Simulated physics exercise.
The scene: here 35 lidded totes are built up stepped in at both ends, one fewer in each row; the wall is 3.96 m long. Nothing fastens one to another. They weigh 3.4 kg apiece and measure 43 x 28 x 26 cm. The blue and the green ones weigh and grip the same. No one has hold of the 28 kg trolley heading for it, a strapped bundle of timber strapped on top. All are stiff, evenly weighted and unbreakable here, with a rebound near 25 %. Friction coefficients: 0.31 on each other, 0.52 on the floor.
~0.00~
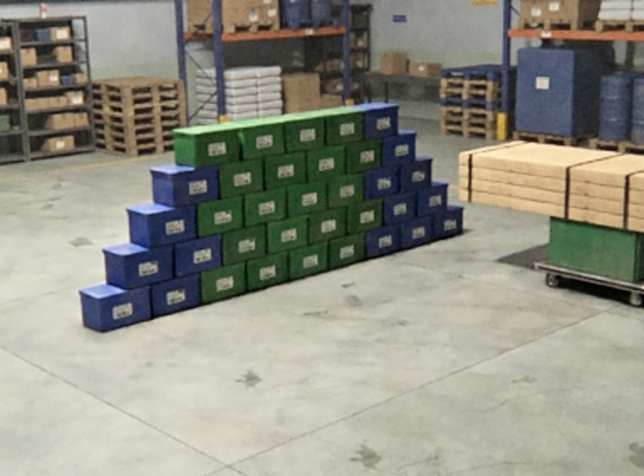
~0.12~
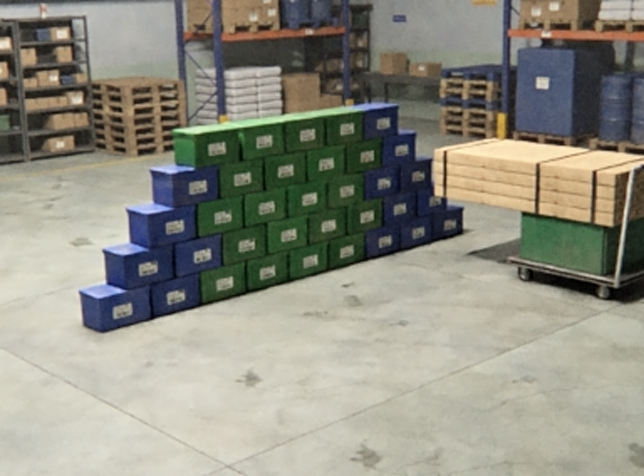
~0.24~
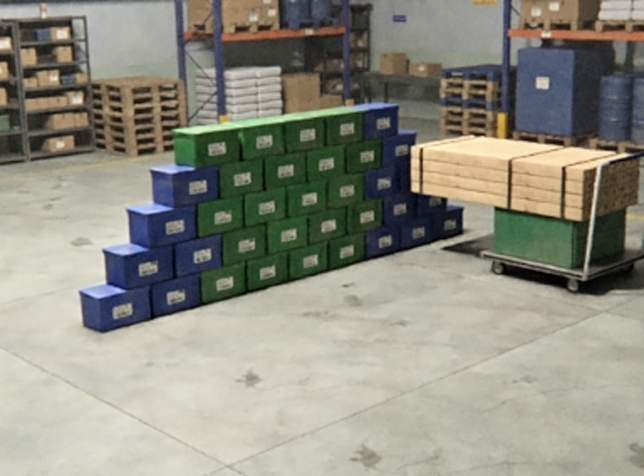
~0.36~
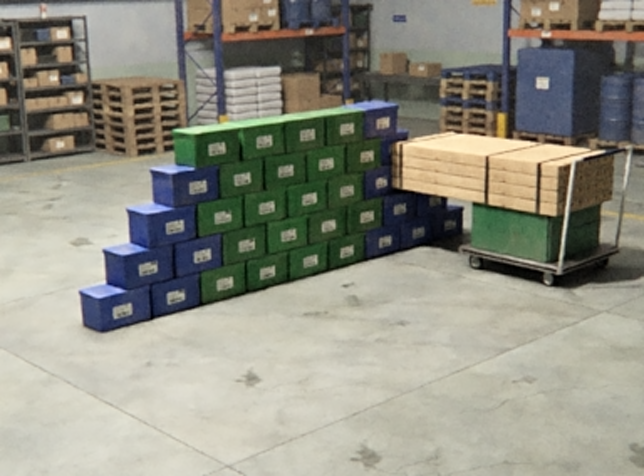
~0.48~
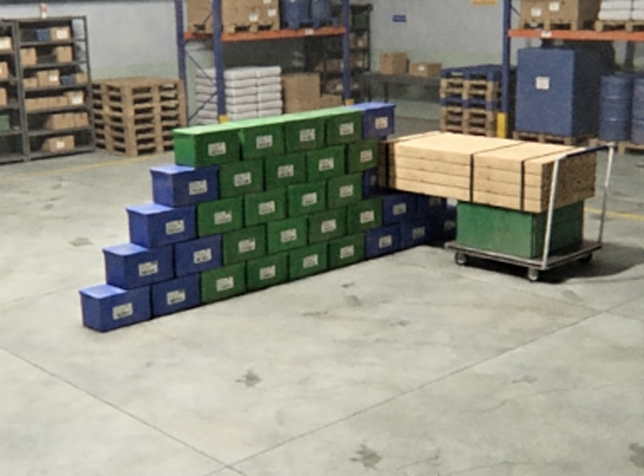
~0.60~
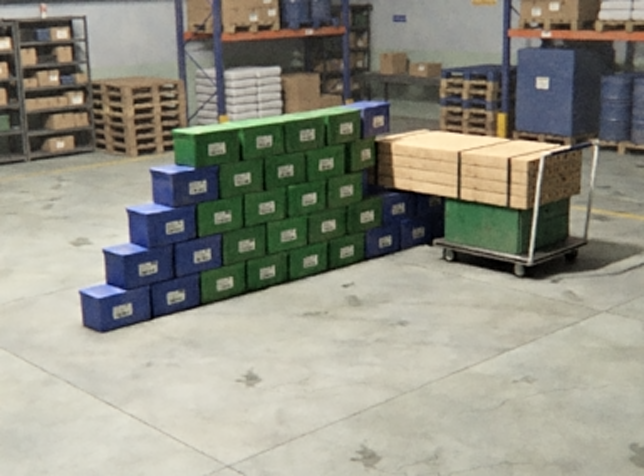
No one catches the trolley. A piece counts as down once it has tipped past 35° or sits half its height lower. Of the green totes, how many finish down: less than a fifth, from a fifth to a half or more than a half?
The part is under a fifth.
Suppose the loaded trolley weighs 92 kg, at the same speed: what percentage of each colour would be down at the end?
In that case blue 30, green 10 per cent.
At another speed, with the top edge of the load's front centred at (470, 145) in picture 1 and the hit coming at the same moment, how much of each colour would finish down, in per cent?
Then blue 30, green 10 per cent.
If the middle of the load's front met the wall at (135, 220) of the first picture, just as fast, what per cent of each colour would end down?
In that case blue 10, green 0 per cent.
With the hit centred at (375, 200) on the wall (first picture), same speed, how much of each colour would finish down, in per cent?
In that case blue 30, green 50 per cent.
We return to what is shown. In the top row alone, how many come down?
2 of them.
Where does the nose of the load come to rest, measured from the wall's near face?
About 85 cm past it.
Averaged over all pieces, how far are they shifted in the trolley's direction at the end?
Some 20 cm on average.
After 0.78 s, load 61 cm past the wall's line, still rolling; none of the 20 green totes down (1 of 35 in all colours); top green tote 4° from how it stood; top blue tote 5° from how it stood.
After 1.08 s, load 89 cm past the wall's line, still rolling; none of the 20 green totes down (2 of 35 in all colours); top green tote 25° from how it stood; top blue tote 33° from how it stood.
After 1.42 s, load 92 cm past the wall's line, still rolling; 2 of the 20 green totes down (6 of 35 in all colours); top green tote 60° from how it stood, 44 cm lower; top blue tote on its side.
After 1.84 s, load 89 cm past the wall's line, still rolling; 2 of the 20 green totes down (6 of 35 in all colours); top green tote upside down; top blue tote on its side.
In the end (2.7 s), load 85 cm past the wall's line, stopped; 2 of the 20 green totes down (6 of 35 in all colours); top green tote 1.05 m lower; top blue tote on its side. That is 10 per cent. From the last view, middles, top green tote near (142, 260), top blue tote near (237, 222).
